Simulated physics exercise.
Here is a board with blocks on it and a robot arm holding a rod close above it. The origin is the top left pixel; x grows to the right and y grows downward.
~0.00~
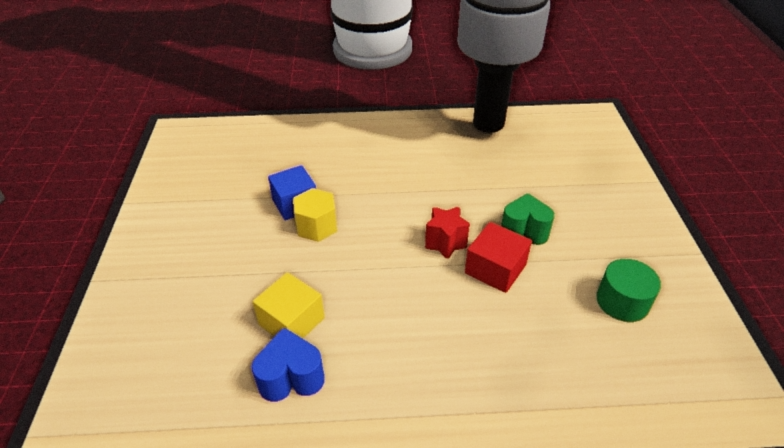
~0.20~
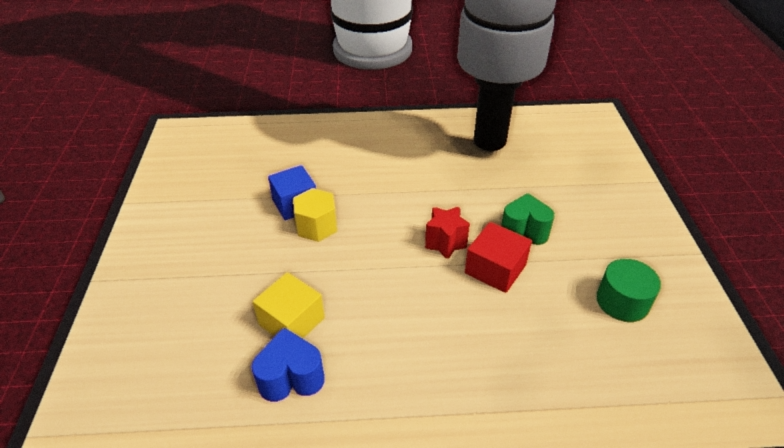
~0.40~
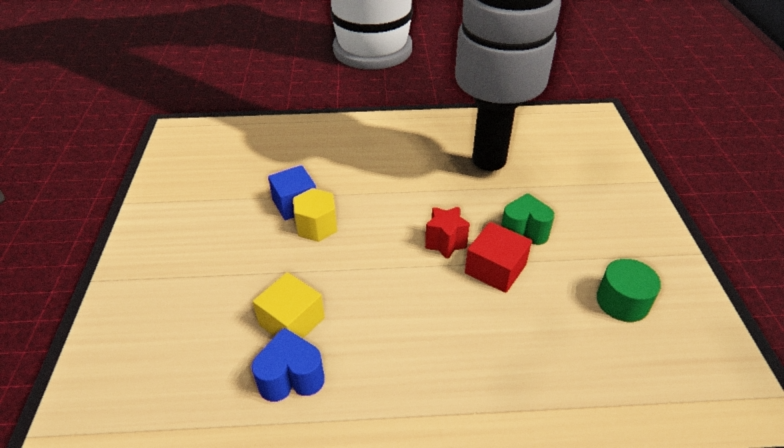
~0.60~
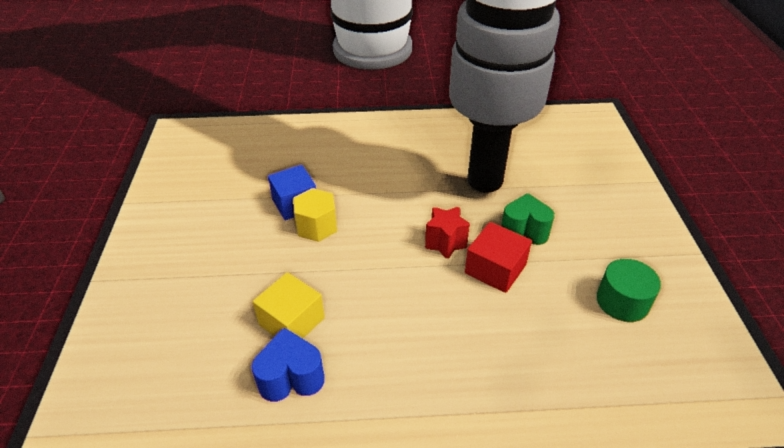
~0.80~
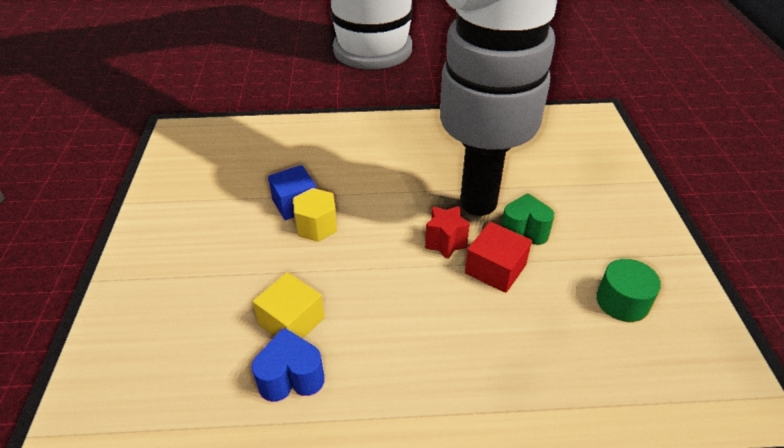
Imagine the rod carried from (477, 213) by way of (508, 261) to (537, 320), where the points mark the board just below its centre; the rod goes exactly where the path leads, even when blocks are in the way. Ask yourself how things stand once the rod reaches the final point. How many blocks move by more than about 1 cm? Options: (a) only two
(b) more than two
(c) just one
a - only two.
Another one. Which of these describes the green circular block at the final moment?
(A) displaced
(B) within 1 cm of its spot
B.
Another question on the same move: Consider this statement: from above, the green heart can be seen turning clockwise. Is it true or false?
Answer: False.
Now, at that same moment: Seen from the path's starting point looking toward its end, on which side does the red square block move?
It's going to go right.
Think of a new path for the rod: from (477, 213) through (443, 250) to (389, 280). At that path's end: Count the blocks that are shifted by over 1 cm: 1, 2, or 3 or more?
Displaced: One.
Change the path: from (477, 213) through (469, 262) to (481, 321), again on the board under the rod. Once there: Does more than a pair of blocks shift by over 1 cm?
No.
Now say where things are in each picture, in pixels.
The first picture shows rod's lower end (489, 125); red star (448, 219); red square block (500, 244); green heart (529, 208); green circular block (634, 278).
The second picture shows rod (490, 143); blocks still.
The third picture shows rod (489, 162); blocks still.
The fourth picture shows rod (485, 182); blocks still.
The fifth picture shows rod (478, 205); red star (448, 219); red square block (500, 244); green heart (529, 208); green circular block (634, 278).
What follows on the original path. One third of the way, rod (500, 236); red square block (506, 259); green heart (541, 217), turned 50° anticlockwise.
Two thirds of the way, rod (520, 272); red square block (517, 299), turned 20° clockwise; green heart (544, 219), turned 60° anticlockwise.
At the end, rod (540, 312); red star still; red square block (515, 335), turned 60° clockwise; green heart (544, 219), turned 60° anticlockwise; green circular block still.
